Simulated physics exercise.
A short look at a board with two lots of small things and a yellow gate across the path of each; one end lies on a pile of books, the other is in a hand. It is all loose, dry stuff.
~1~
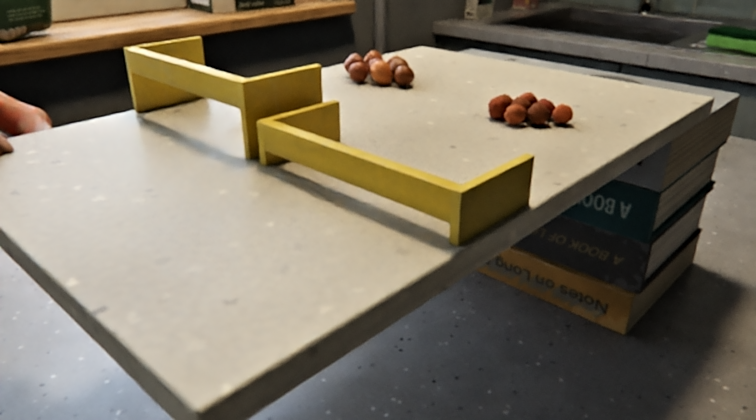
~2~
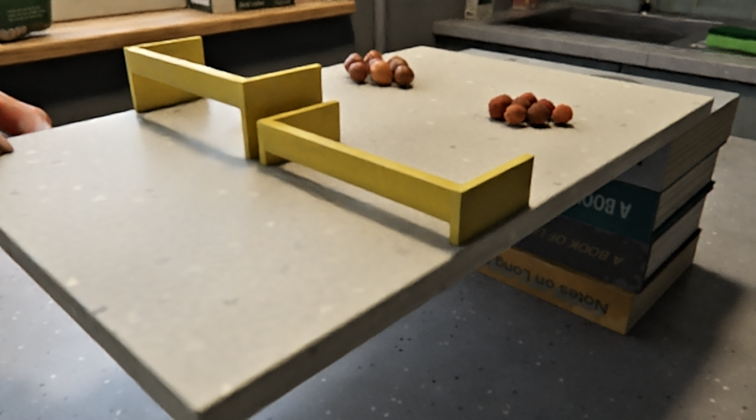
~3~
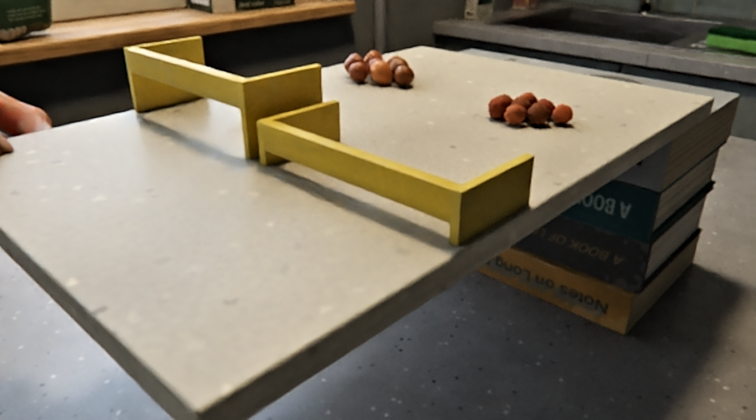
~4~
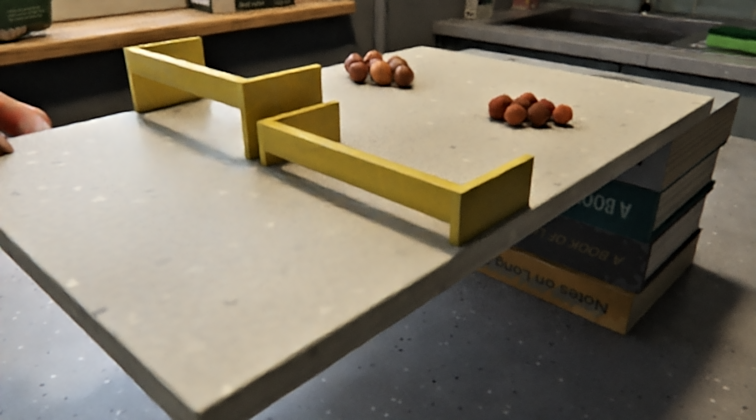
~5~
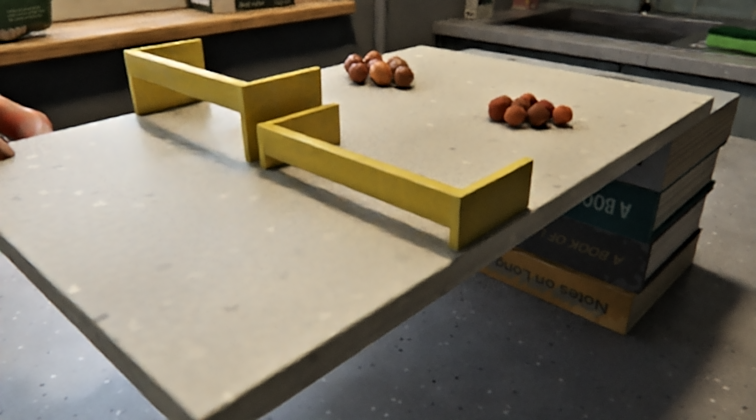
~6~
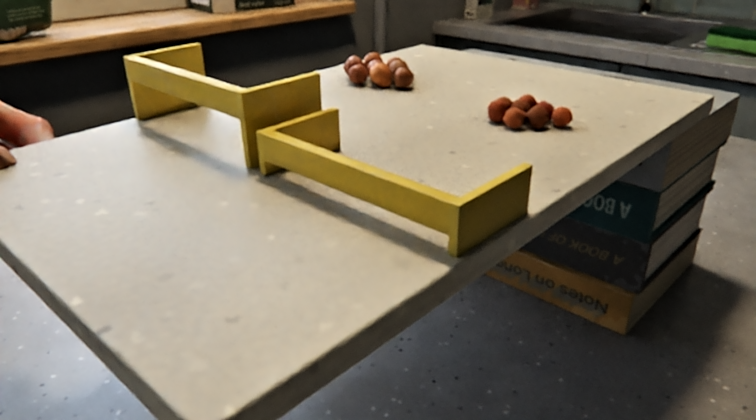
Pale speckled board with two yellow gates and two clusters of small brown balls, its hand-held end lowering slightly beside stacked books.
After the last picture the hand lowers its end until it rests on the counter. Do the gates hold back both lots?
In the end the front handful is stopped by its gate, and the back handful slips under its gate.
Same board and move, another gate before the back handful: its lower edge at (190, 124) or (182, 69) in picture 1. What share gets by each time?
The first gives 0 %, the second 100 %.
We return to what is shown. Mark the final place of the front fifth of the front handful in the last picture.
Around (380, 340).
Then, 0.56 s after the last picture, board sloping at 11°; front handful where it was; back handful on its way down.
Then, 1.17 s after the last picture, board sloping at 23°; front handful has reached its gate; back handful all past its gate.
Then, 1.88 s after the last picture, board resting at 27°; front handful has reached its gate; back handful all past its gate.
At rest, board resting at 27°; front handful gathered behind its gate; back handful all past its gate.
